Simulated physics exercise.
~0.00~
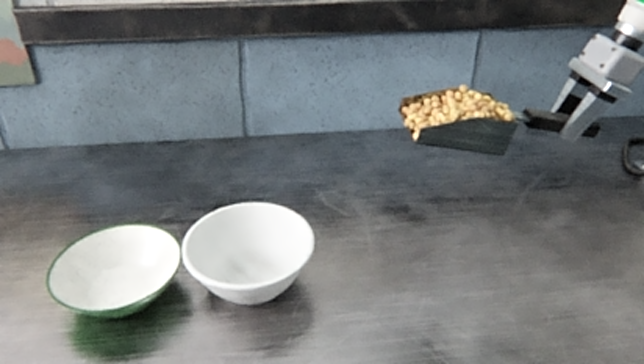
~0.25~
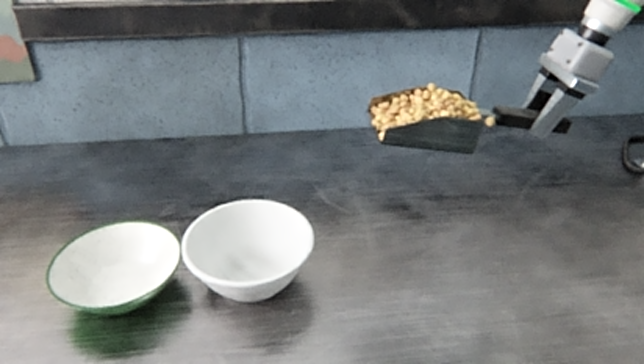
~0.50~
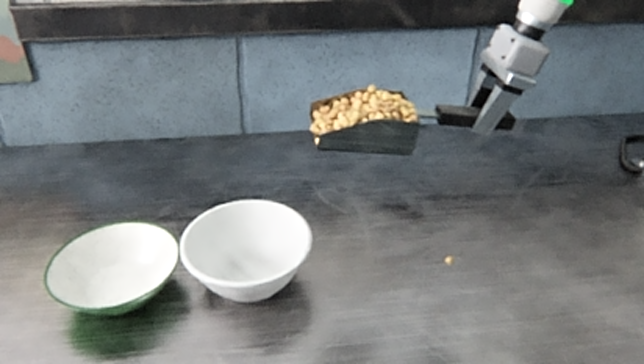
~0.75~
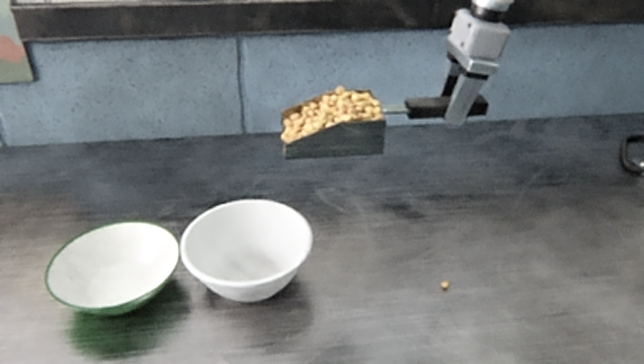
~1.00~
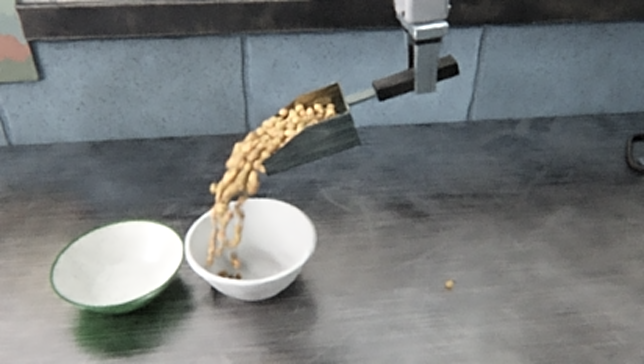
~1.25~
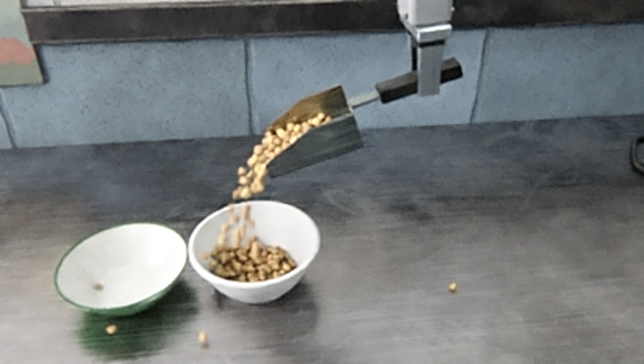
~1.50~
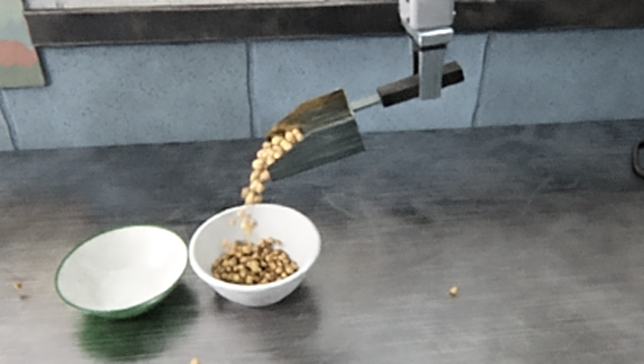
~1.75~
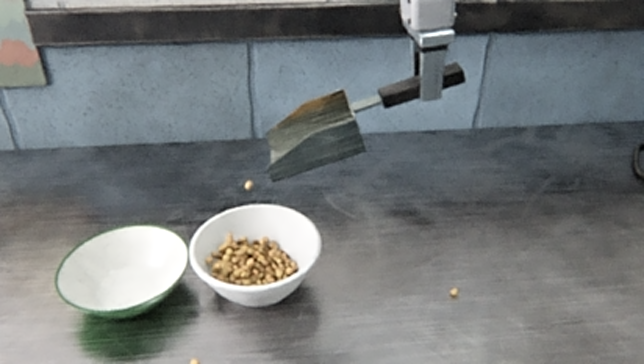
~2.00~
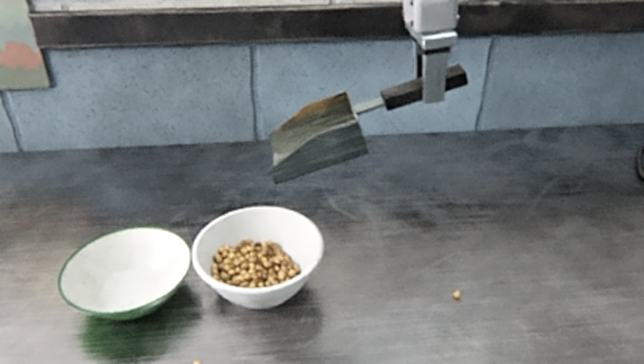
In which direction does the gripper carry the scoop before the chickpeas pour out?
It carries the scoop to the left, toward the bowls.
